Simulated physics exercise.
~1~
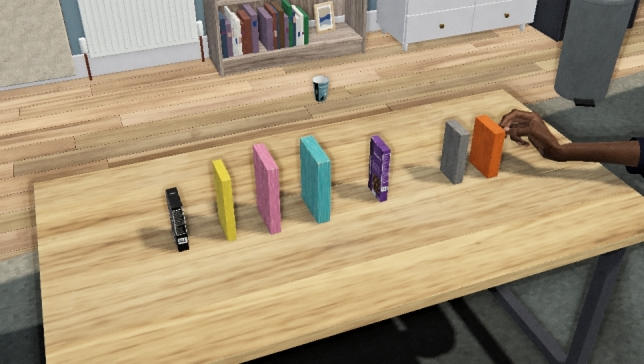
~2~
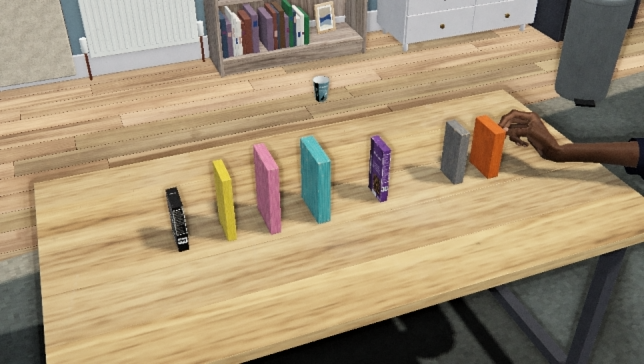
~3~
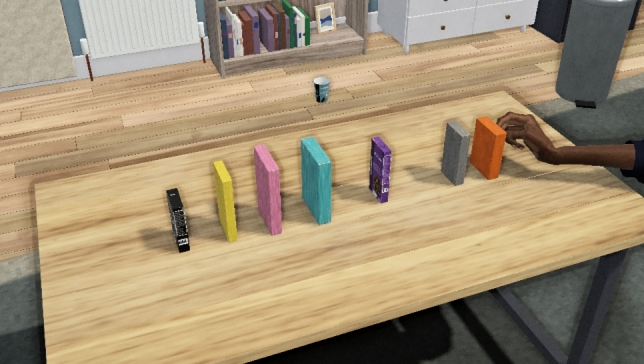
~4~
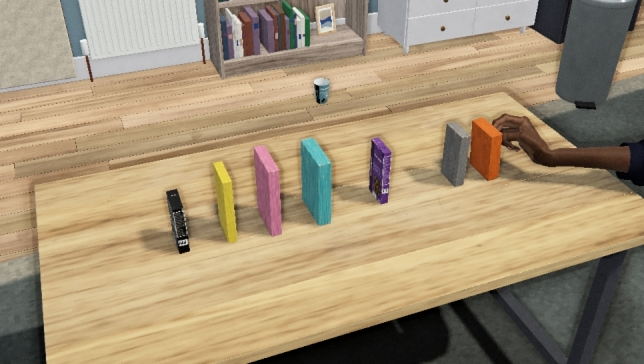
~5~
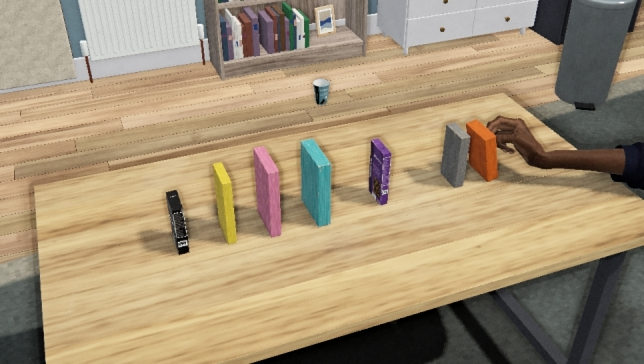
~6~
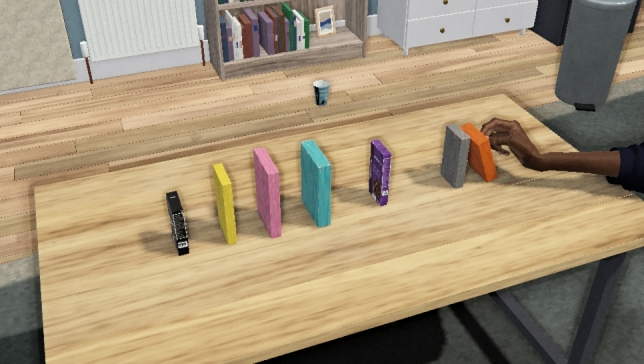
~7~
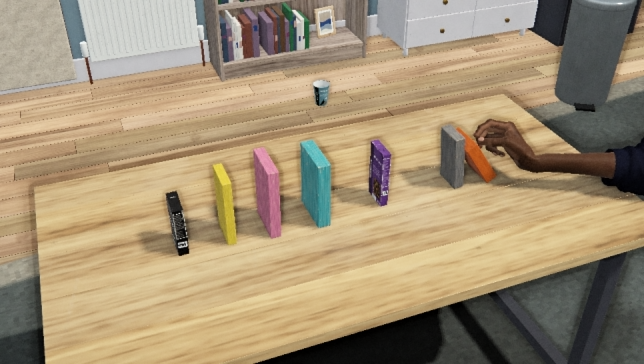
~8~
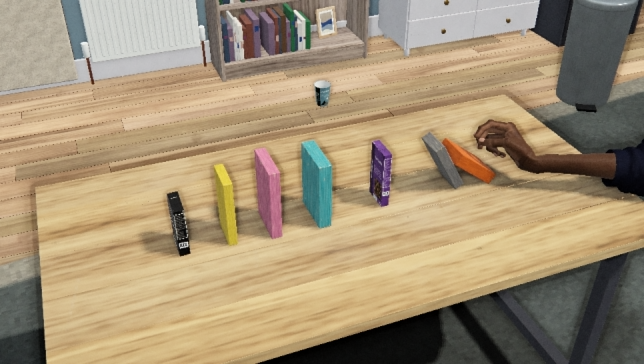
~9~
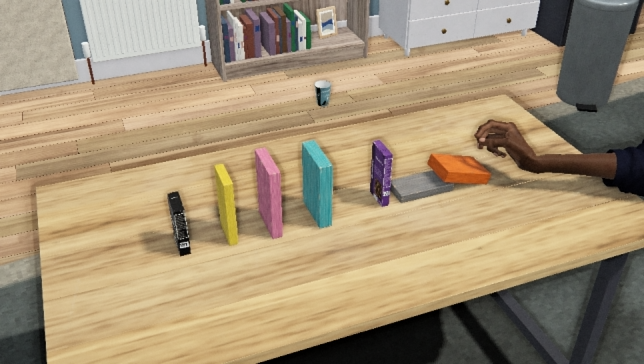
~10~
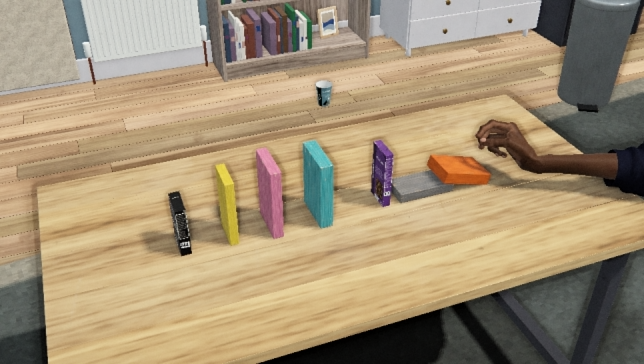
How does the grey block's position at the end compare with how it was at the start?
At the start the grey block stands upright beside the orange block. By the end it is lying on its side on the table, close to the purple packet.
